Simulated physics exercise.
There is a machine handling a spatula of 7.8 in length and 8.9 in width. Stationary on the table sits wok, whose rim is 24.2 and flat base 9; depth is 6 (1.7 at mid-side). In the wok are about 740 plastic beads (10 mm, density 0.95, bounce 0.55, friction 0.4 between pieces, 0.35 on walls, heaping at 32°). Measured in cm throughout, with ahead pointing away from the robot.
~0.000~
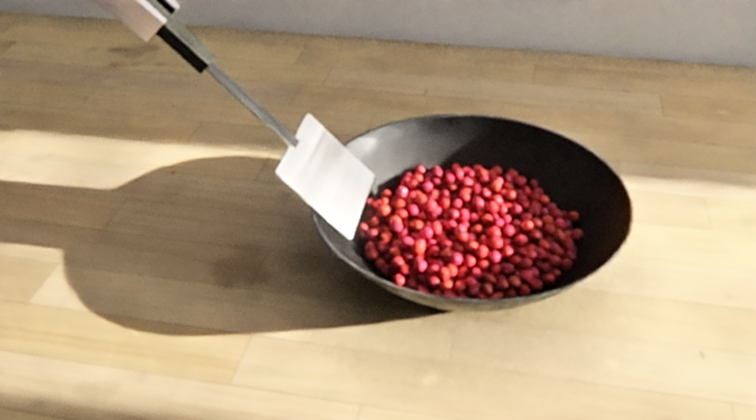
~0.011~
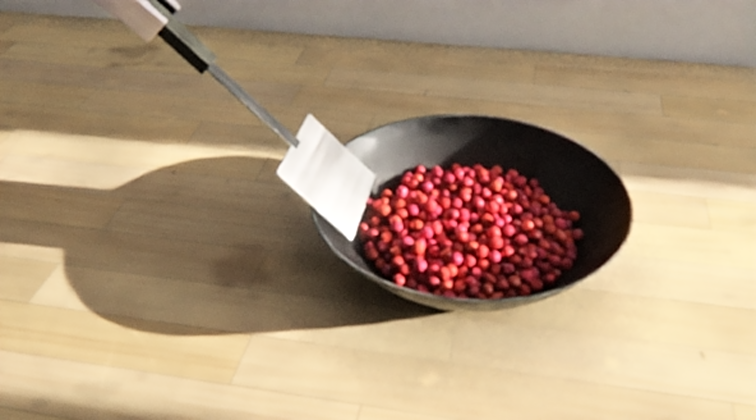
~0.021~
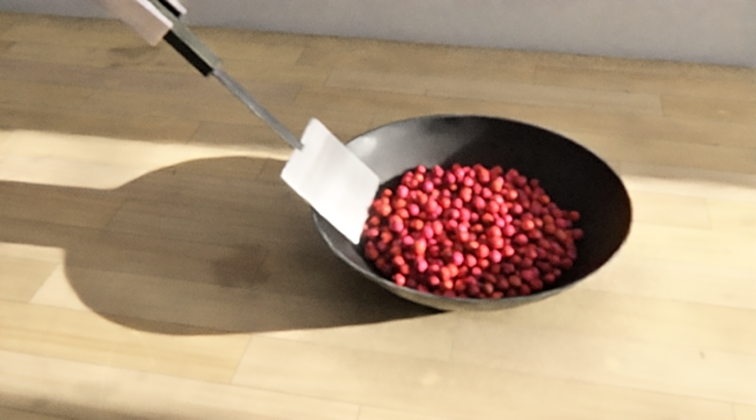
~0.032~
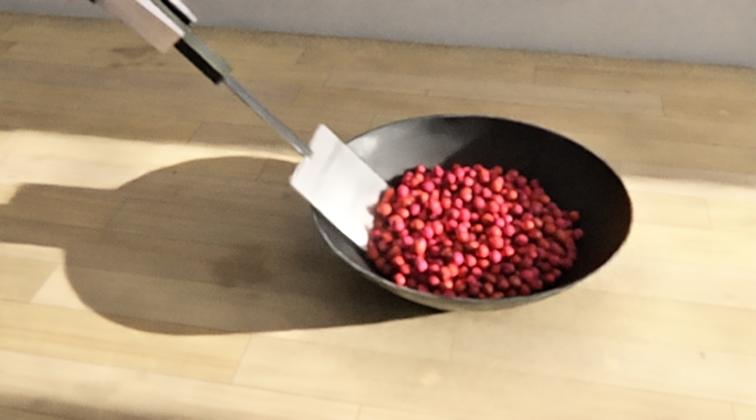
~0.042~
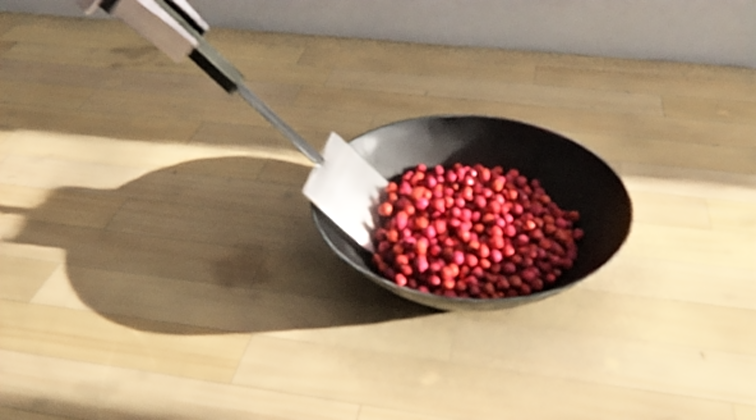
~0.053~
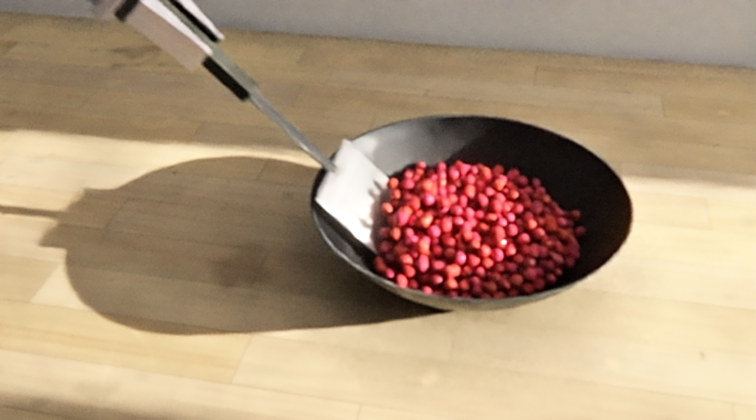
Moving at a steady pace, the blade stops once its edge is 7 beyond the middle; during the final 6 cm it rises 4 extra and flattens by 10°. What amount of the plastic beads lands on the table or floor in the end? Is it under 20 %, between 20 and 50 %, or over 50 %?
It is between 20 and 50 %.
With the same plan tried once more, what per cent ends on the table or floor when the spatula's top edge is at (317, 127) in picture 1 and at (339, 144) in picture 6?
Close to 15 in a hundred.
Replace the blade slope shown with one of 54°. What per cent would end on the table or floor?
Estimate: Approx. 35 %.
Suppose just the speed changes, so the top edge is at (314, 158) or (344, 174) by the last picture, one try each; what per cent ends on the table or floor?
Close to 15 per cent in the first try and close to 45 per cent in the second.
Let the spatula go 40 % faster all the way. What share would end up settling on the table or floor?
About 40 per cent.
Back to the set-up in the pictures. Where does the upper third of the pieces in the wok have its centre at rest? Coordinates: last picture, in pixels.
It is centred near (547, 234) in the last view.
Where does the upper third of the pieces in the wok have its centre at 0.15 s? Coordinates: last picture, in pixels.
(525, 208).
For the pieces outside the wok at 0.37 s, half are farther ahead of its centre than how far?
20 cm.
After 0.10 s, sloping 45°, highest piece 8 above the table; 737 in the wok.
After 0.15 s, sloping 42°, highest piece 8 above the table; 737 in the wok.
After 0.37 s, sloping 35°, highest piece 13 above the table; 473 in the wok, 95 on the table or floor, 169 on the blade or in flight.
After 1.42 s, sloping 35°, highest piece 5 above the table; 472 in the wok, 265 on the table or floor.
At rest, 472 in the wok, 265 on the table or floor. That is 36 % on the table or floor.
